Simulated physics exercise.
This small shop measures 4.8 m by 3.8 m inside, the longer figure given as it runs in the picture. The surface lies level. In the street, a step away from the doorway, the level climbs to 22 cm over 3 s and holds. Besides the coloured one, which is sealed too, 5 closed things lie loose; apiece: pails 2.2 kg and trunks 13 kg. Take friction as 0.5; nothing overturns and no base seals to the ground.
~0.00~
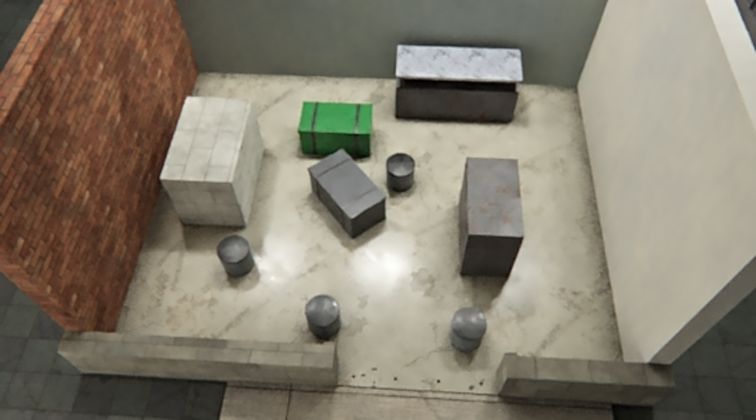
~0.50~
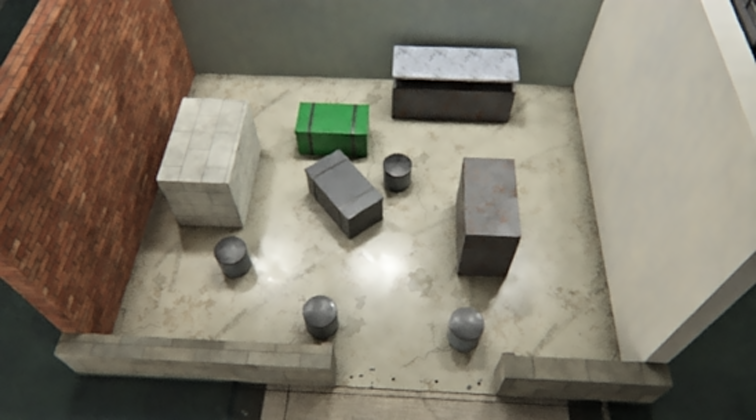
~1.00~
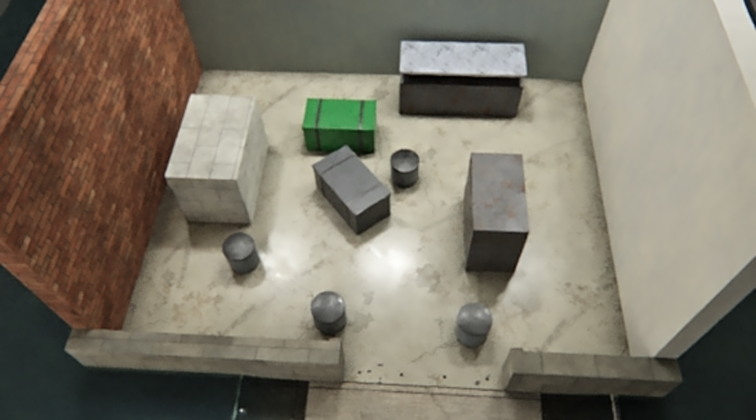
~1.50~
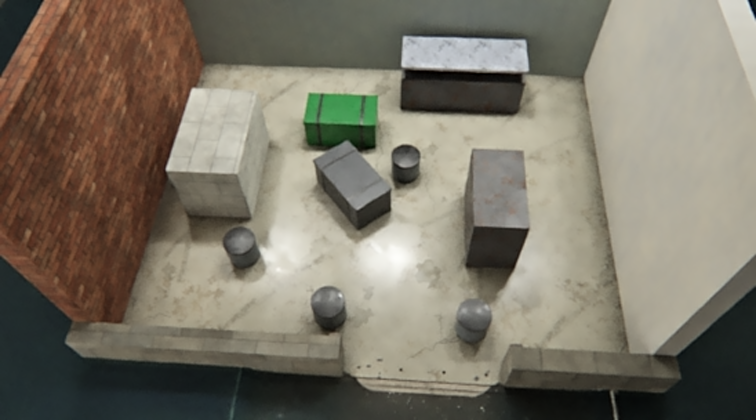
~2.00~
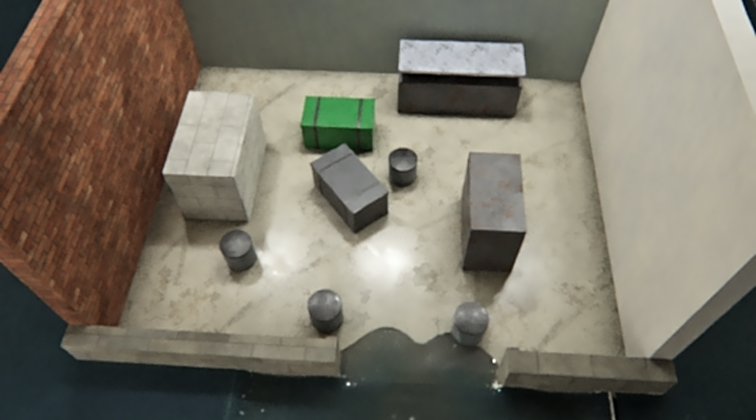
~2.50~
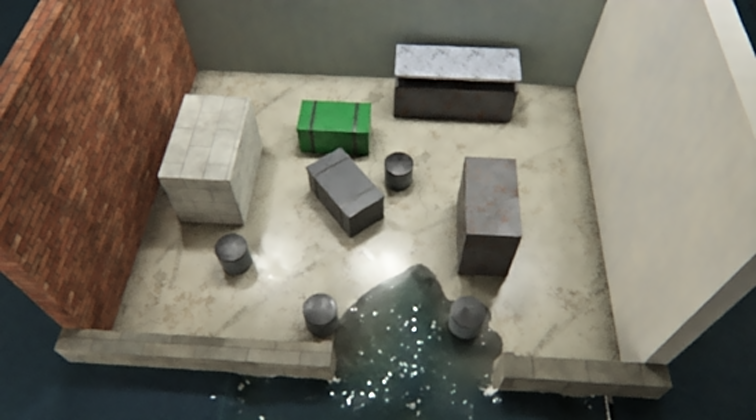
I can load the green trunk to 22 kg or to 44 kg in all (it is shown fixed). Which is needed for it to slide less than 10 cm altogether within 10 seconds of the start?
I expect that neither load is enough.
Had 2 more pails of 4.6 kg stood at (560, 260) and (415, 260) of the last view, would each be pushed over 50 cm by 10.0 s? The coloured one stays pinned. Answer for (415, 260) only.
Answer: Past it.
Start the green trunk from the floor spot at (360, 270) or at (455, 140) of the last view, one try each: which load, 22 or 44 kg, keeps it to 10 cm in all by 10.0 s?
In that order: Neither is enough; only the larger holds.
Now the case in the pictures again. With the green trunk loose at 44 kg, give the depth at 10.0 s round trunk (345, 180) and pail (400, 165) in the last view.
About 12 and 14 cm.
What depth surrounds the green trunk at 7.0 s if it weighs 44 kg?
Roughly 9 cm.
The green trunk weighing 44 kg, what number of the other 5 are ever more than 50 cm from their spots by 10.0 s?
That makes 4.
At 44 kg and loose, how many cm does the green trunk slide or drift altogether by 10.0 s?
About 80 cm.
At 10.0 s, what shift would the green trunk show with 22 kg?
Roughly 150 cm.
After 3.5 s the green trunk would be 0 cm from its start with 22 kg and 0 cm from its start with 44 kg; 0 cm of water round it then.
After 4.5 s the green trunk would be 1 cm from its start with 22 kg and 0 cm from its start with 44 kg; 3 cm of water round it then.
After 7.0 s the green trunk would be 137 cm from its start with 22 kg and 12 cm from its start with 44 kg; 9 cm of water round it then.
After 10.0 s the green trunk would be 154 cm from its start with 22 kg and 71 cm from its start with 44 kg; 13 cm of water round it then.
